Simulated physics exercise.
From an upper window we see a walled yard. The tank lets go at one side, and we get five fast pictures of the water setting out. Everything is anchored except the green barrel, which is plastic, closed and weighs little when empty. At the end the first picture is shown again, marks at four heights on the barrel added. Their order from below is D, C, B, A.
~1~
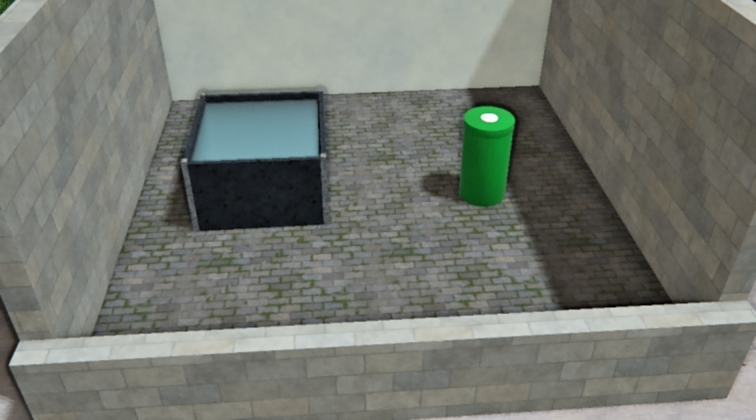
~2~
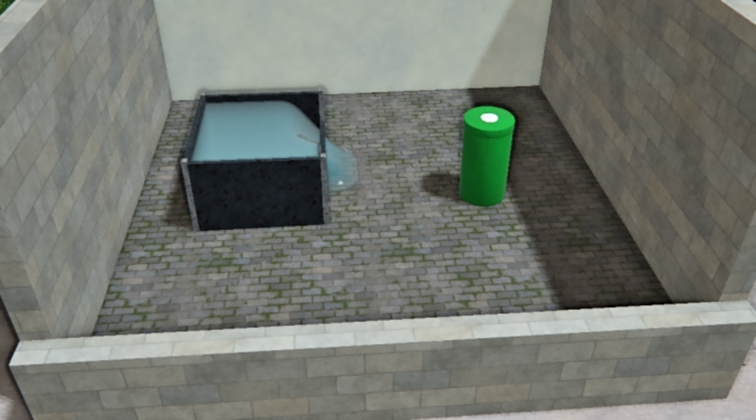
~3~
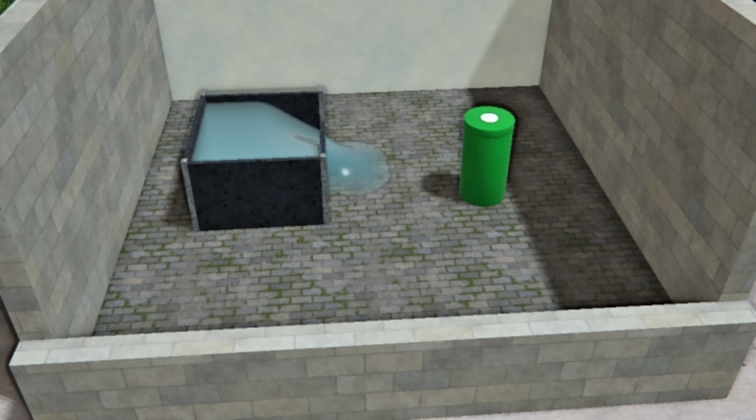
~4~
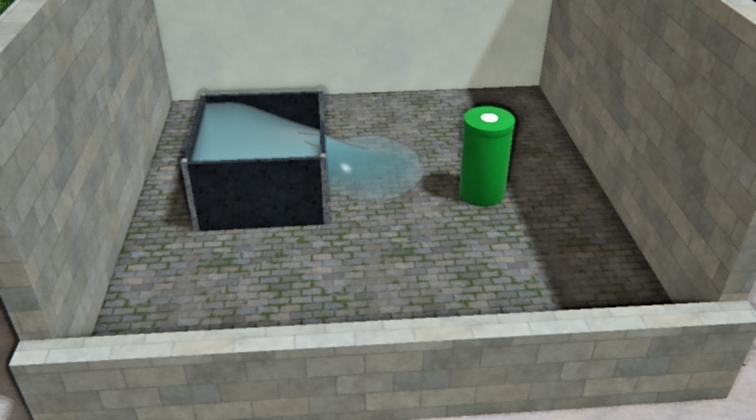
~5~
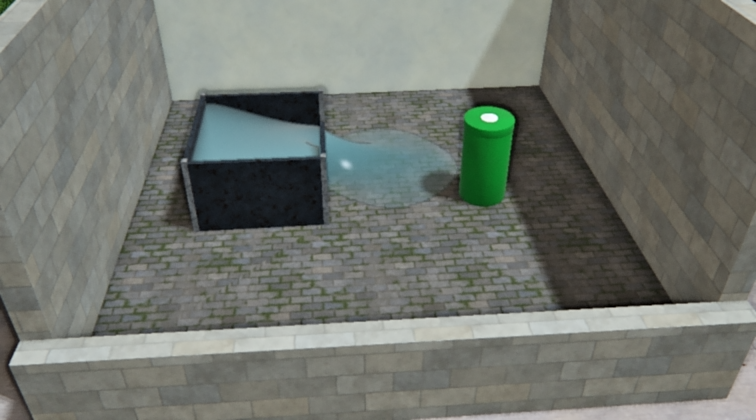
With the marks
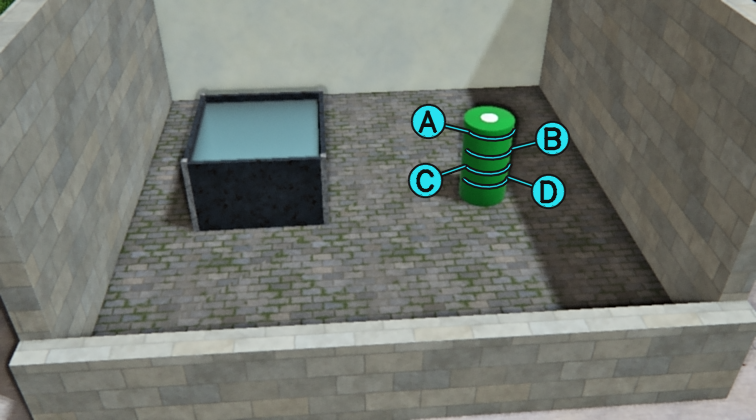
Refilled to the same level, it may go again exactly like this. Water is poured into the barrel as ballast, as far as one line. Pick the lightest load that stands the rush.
Level D just does it.
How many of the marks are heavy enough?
All four.
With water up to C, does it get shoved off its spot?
No, not at all.
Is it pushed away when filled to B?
No, that is safe.
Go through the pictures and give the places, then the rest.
Lid of the green barrel at (490, 118); tank full, its middle at (259, 131), in the first frame.
In the second frame, 1 % of the ground wet, in view closest to the barrel at (347, 184).
In the third frame, 3 % of the ground wet, in view closest to the barrel at (375, 182).
In the fourth frame, 5 % of the ground wet, in view closest to the barrel at (418, 172).
Lid of the green barrel at (490, 118); 8 % of the ground wet, in view closest to the barrel at (443, 179), in the fifth frame.
On the marked copy, A at (495, 139); B at (493, 157); C at (491, 173); D at (489, 186); from the bottom up D, C, B, A.
With A, it does not move.
With B, it does not move.
With C, it does not move.
With D, it does not move.
